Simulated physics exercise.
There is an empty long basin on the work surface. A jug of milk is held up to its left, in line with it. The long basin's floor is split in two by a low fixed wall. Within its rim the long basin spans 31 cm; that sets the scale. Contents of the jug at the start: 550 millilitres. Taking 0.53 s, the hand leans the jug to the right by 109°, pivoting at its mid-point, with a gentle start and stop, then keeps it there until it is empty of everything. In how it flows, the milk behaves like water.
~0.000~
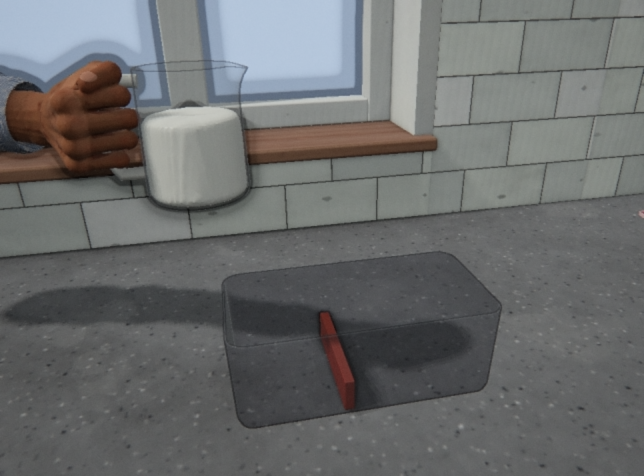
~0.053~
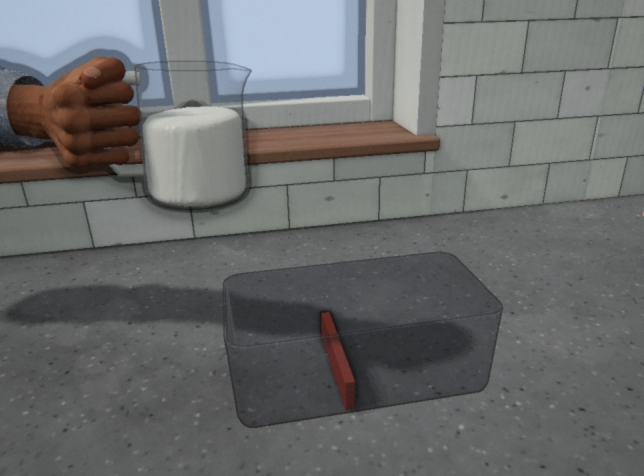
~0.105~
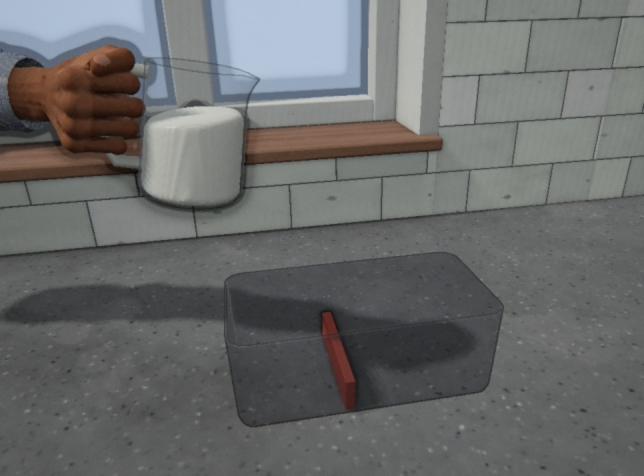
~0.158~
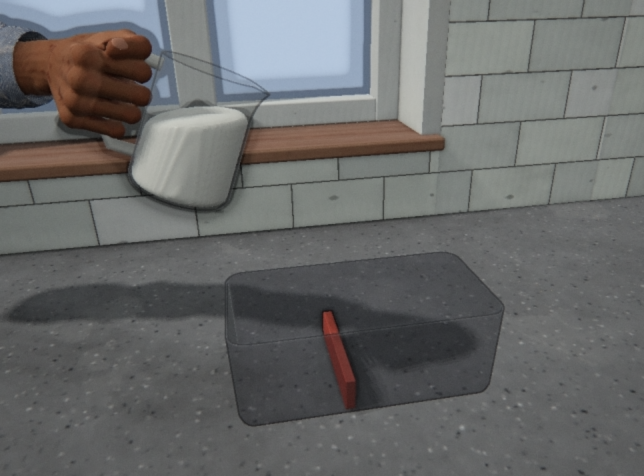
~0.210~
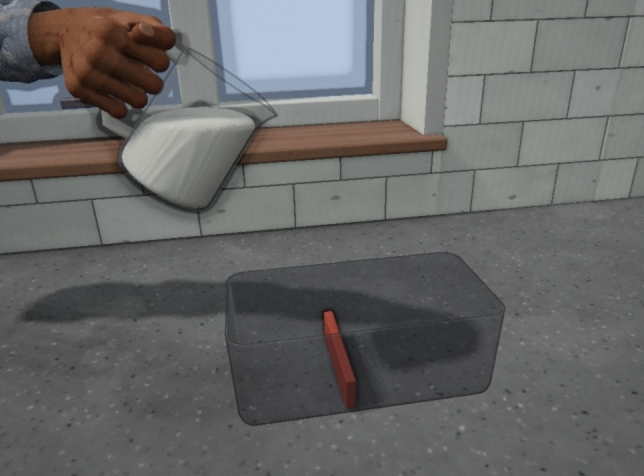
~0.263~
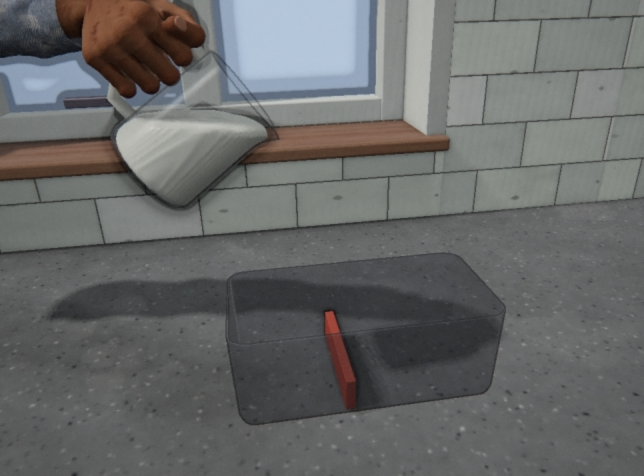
The clip opens on a hand holding a clear jug of milk upright above and to the left of an empty, see-through long basin with a red wall inside. The hand then leans the jug steadily to the right, and the milk shifts toward its rim as the tilt becomes steep.
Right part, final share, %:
73 %.
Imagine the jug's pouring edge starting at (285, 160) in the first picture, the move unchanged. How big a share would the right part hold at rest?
Then I'd expect something near 80 per cent.
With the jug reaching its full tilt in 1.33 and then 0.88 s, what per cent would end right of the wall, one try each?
It comes to 75 per cent, and then 80 per cent.
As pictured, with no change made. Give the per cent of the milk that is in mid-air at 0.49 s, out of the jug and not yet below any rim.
I'd put it at about 36 percent.
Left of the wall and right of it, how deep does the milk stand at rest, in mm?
Left part about 8 mm deep, right part about 16 mm deep.
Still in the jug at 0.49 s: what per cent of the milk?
Roughly 60 %.
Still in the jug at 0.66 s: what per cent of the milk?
18 per cent or so.
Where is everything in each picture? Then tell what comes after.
It leans 0°; its right rim is at (247, 66); the milk meets the walls at (143, 118) and (238, 113); the long basin's rim runs from (224, 310) to (475, 279); the wall's top is at (336, 345), in the first picture.
It leans 3°; its right rim is at (251, 69); the milk meets the walls at (144, 118) and (240, 113), in the second picture.
It leans 10°; its right rim is at (260, 77); the milk meets the walls at (146, 120) and (243, 113), in the third picture.
It leans 22°; its right rim is at (270, 93); the milk meets the walls at (146, 124) and (247, 115), in the fourth picture.
It leans 37°; its right rim is at (278, 114); the milk meets the walls at (132, 133) and (256, 118), in the fifth picture.
It leans 54°; its right rim is at (280, 137); the milk meets the walls at (119, 123) and (267, 125), in the sixth picture.
After 0.49 s the tilt is 108° and 59 per cent is still to pour, 4 is left of the wall and 0 right of it.
After 0.66 s the tilt is 109° and 18 per cent is still to pour, 15 is left of the wall and 39 right of it.
After 0.84 s the tilt is 109° and 4 per cent is still to pour, 17 is left of the wall and 67 right of it.
After 1.03 s the tilt is 109° and 0 per cent is still to pour, 23 is left of the wall and 73 right of it.
In the end 25 per cent lies left of the wall, 73 right of it and 2 outside.
